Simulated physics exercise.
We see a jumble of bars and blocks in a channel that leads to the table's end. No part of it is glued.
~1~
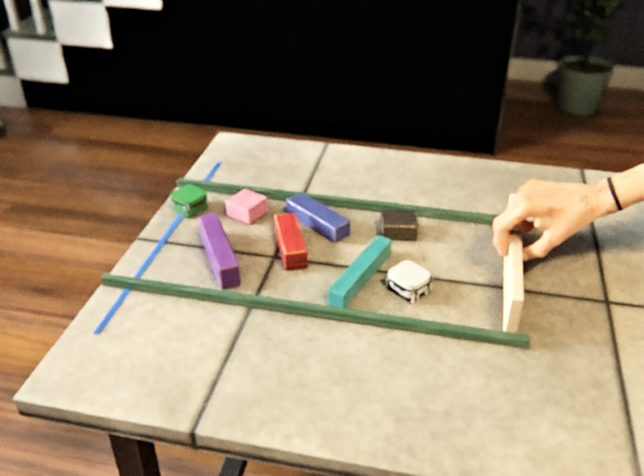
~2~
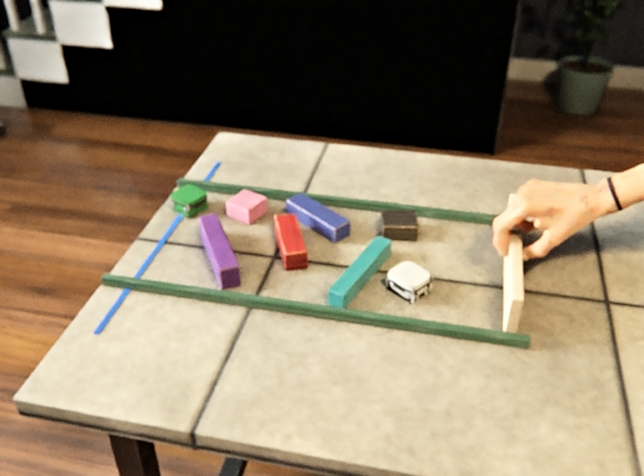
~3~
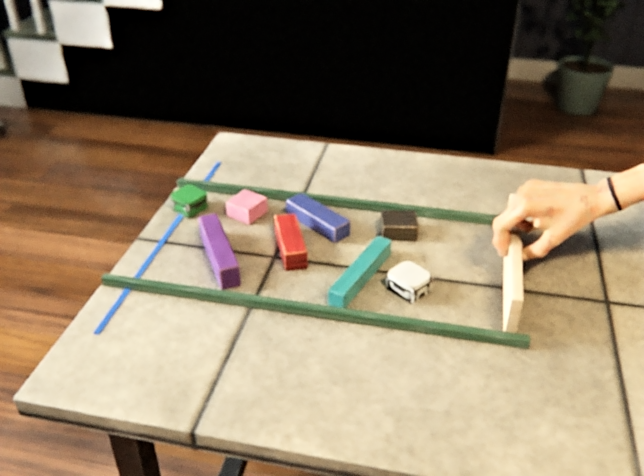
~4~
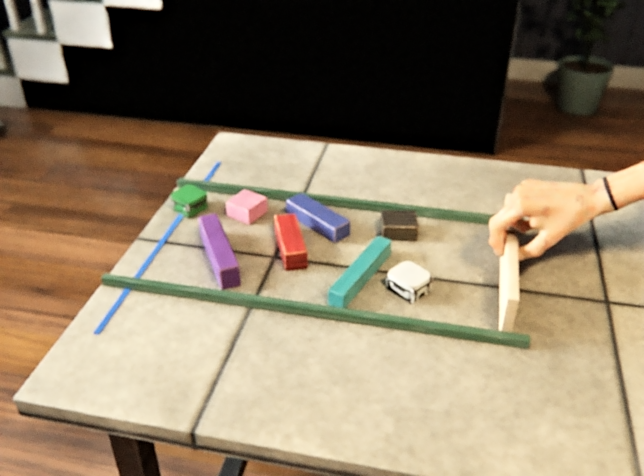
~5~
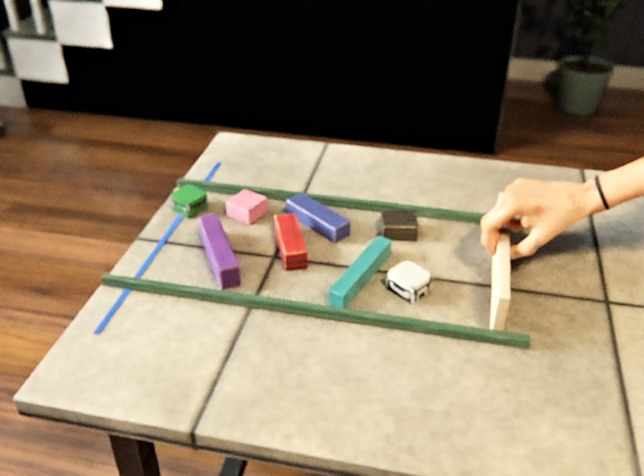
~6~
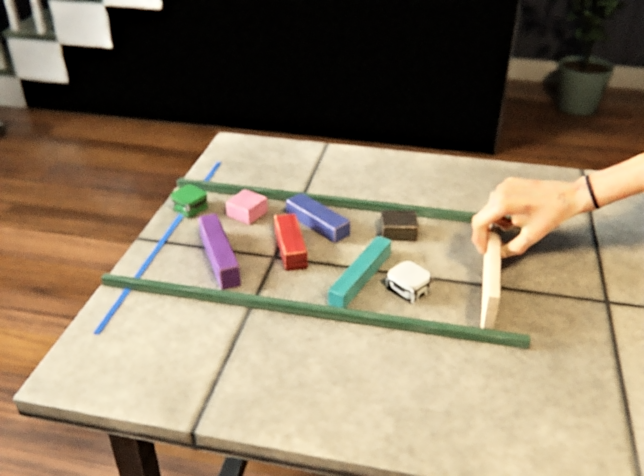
A hand slides an upright pale board slightly left between two green rails, while the colourful blocks on the table stay still.
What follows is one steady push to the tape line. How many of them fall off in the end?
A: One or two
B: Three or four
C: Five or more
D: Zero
(C) Five or more.
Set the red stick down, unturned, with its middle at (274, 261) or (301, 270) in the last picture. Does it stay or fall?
In that order: Slips off, then slips off.
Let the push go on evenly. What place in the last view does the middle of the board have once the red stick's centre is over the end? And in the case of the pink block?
First one: Around (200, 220). Other one: Around (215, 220).
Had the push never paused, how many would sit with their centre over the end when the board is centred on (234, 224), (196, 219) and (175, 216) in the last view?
The counts would come out as 1, 4 and 6.
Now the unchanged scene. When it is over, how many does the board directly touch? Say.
That makes 2.
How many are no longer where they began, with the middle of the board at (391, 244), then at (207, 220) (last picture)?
First 3, after that 8.
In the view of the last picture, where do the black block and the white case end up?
Middles: Around (173, 196) and around (132, 254).
A little later, none off yet; green case at rest near (190, 202); purple stick at rest near (219, 250); pink block at rest near (247, 207).
When it is over, the number that fall off is five or more; down, turquoise bar, blue bar, red stick, pink block, purple stick and green case.
